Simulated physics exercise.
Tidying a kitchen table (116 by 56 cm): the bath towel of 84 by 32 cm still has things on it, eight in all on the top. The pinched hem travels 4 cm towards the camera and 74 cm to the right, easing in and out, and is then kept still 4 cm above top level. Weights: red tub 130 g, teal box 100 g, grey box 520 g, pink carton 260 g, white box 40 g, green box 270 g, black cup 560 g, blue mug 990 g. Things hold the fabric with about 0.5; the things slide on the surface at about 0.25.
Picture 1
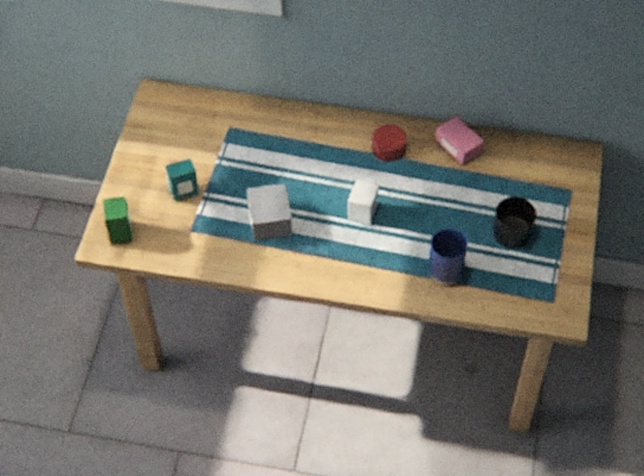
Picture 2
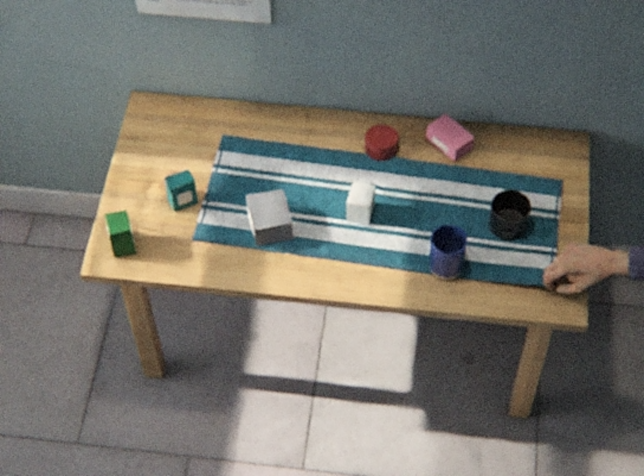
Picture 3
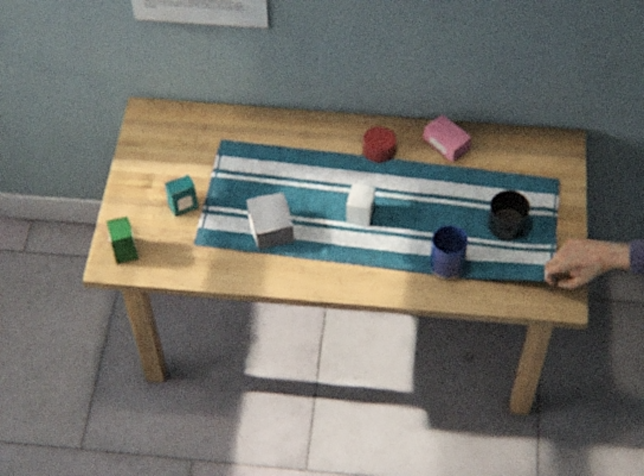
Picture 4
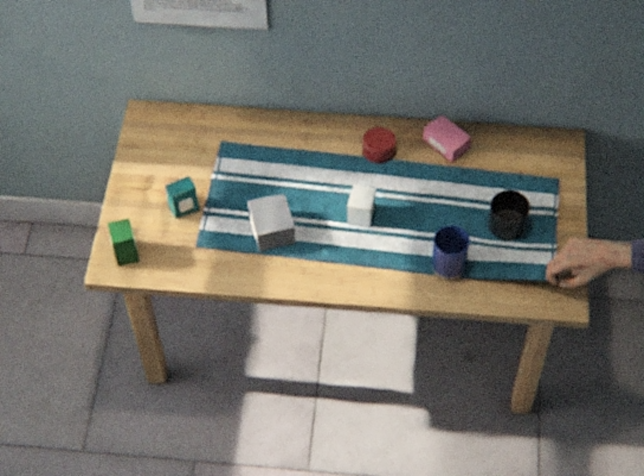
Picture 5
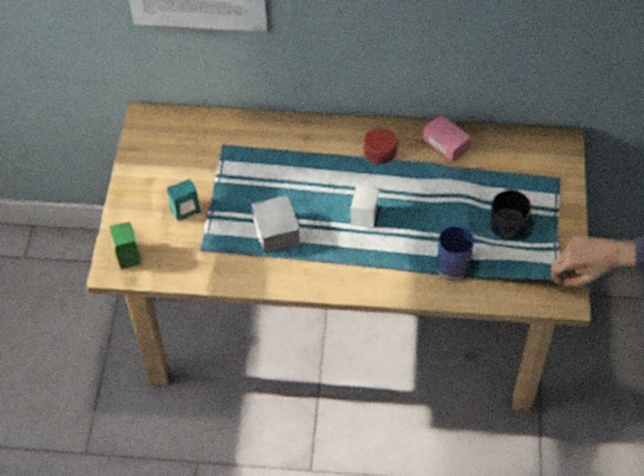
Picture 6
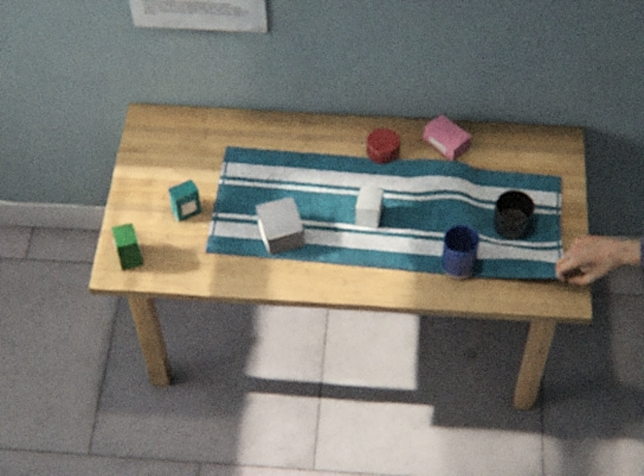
At the start, boxes, a red tub, a black cup and a blue mug sit on and around a striped teal-and-white cloth on a wooden table. A hand appears from the right and pinches the cloth's near right corner, then draws it slightly right, rippling it and shifting the items on it.
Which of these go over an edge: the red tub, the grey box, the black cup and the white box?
In order: The red tub remains up there; the grey box goes over the edge; the black cup drops off; the white box drops off.
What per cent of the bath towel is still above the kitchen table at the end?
About 0 per cent.
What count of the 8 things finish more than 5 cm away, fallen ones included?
That makes 5.
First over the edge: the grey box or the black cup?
The black one.
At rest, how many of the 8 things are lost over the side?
That makes 4.
Next, 90 % of the bath towel is still over the top; grey box 18 cm off its start, white box 17 cm off its start, black cup 17 cm off its start.
Then, 50 % of the bath towel is still over the top; grey box 51 cm off its start, white box 47 cm off its start, black cup over the edge.
After that, 0 % of the bath towel is still over the top; grey box on its side, 90 cm off its start, white box over the edge, black cup over the edge.
Later, 0 % of the bath towel is still over the top; grey box over the edge, white box over the edge, black cup over the edge.
At the end, 0 % of the bath towel is still over the top; grey box over the edge, white box over the edge, black cup over the edge, red tub 7 cm off its start at (408, 144).
